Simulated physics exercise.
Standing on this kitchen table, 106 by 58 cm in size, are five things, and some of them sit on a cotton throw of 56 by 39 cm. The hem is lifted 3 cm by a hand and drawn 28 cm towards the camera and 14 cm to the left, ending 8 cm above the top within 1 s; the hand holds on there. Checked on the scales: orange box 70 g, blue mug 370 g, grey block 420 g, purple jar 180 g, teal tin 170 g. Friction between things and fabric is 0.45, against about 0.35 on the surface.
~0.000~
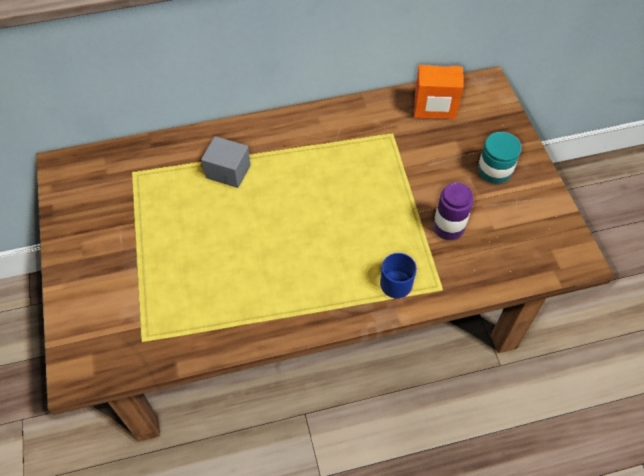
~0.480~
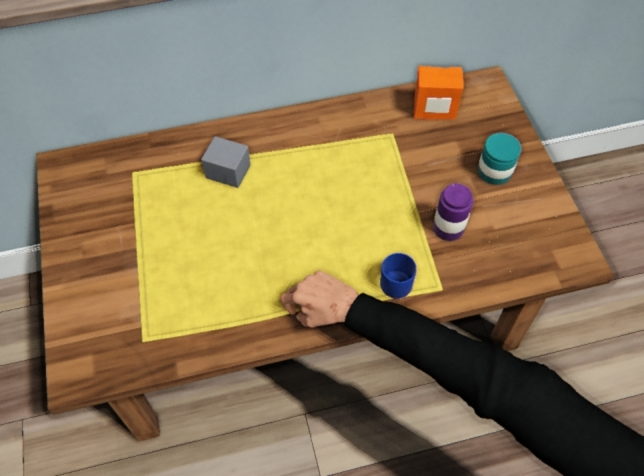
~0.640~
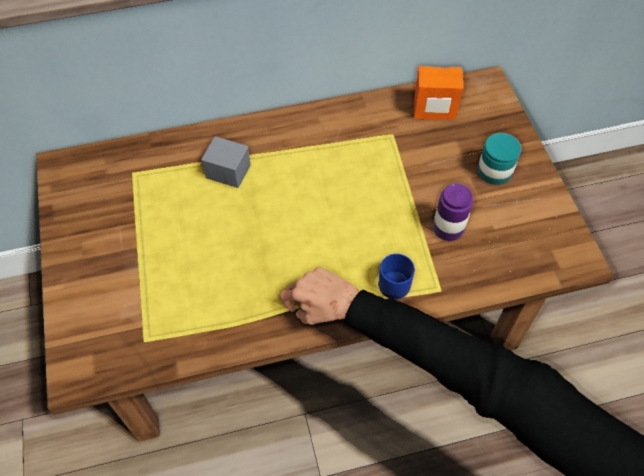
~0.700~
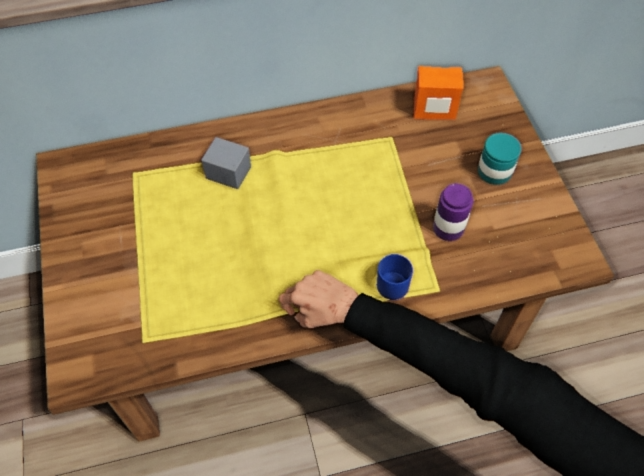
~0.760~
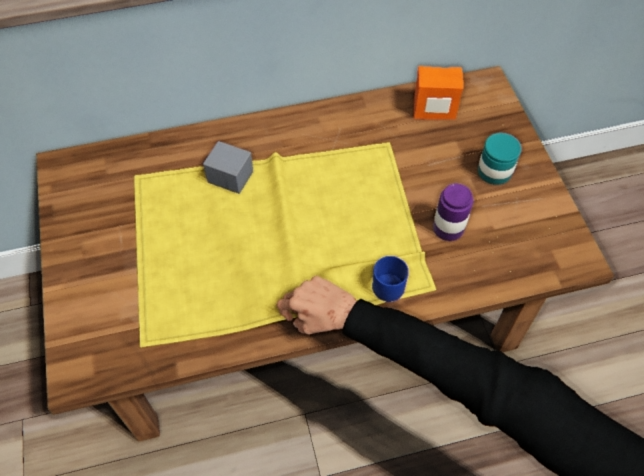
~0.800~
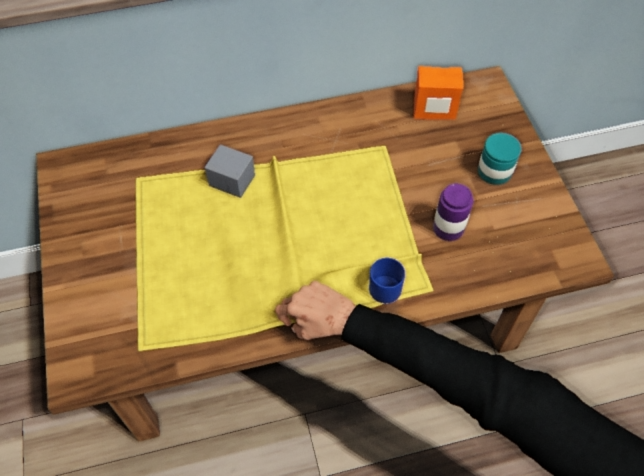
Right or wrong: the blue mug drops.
Right, it drops off.
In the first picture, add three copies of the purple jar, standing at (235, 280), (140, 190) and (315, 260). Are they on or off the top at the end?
First leaves the top, second keeps its place, third leaves the top.
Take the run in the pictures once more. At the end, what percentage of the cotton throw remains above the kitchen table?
Some 35 in a hundred.
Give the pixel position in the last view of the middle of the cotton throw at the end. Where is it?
I'd point to about (251, 366).
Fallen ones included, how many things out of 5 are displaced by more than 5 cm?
In total, 2 of them qualify.
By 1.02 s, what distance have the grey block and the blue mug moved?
The grey block is 10 cm out, the blue mug 10 cm.
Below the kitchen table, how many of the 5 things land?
My count is 1.
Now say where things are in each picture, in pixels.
The first frame shows shows, blue mug (399, 267); cotton throw corners (142, 342) (133, 173) (393, 134) (442, 290).
The second frame shows shows, cotton throw corners (143, 342) (133, 173); grip (295, 312).
The third frame shows shows, cotton throw corners (144, 342) (133, 173); grip (295, 309).
The fourth frame shows shows, cotton throw corners (143, 343) (133, 174); grip (294, 312).
The fifth frame shows shows, grey block (227, 158); blue mug (391, 271); cotton throw corners (141, 347) (135, 176); grip (292, 318).
The sixth frame shows shows, blue mug (388, 273); cotton throw corners (139, 351) (137, 179) (385, 146) (433, 291); grip (290, 323).
By 1.0 s, 95 % of the cotton throw is still over the top; blue mug 10 cm off its start, grey block 10 cm off its start.
By 1.2 s, 70 % of the cotton throw is still over the top; blue mug on its side, 19 cm off its start, grey block 19 cm off its start.
By 1.4 s, 45 % of the cotton throw is still over the top; blue mug over the edge, grey block 27 cm off its start at (241, 265).
By 1.6 s, 35 % of the cotton throw is still over the top; blue mug over the edge, grey block 30 cm off its start.
By 3.2 s, 35 % of the cotton throw is still over the top; blue mug over the edge, grey block 30 cm off its start at (241, 280).
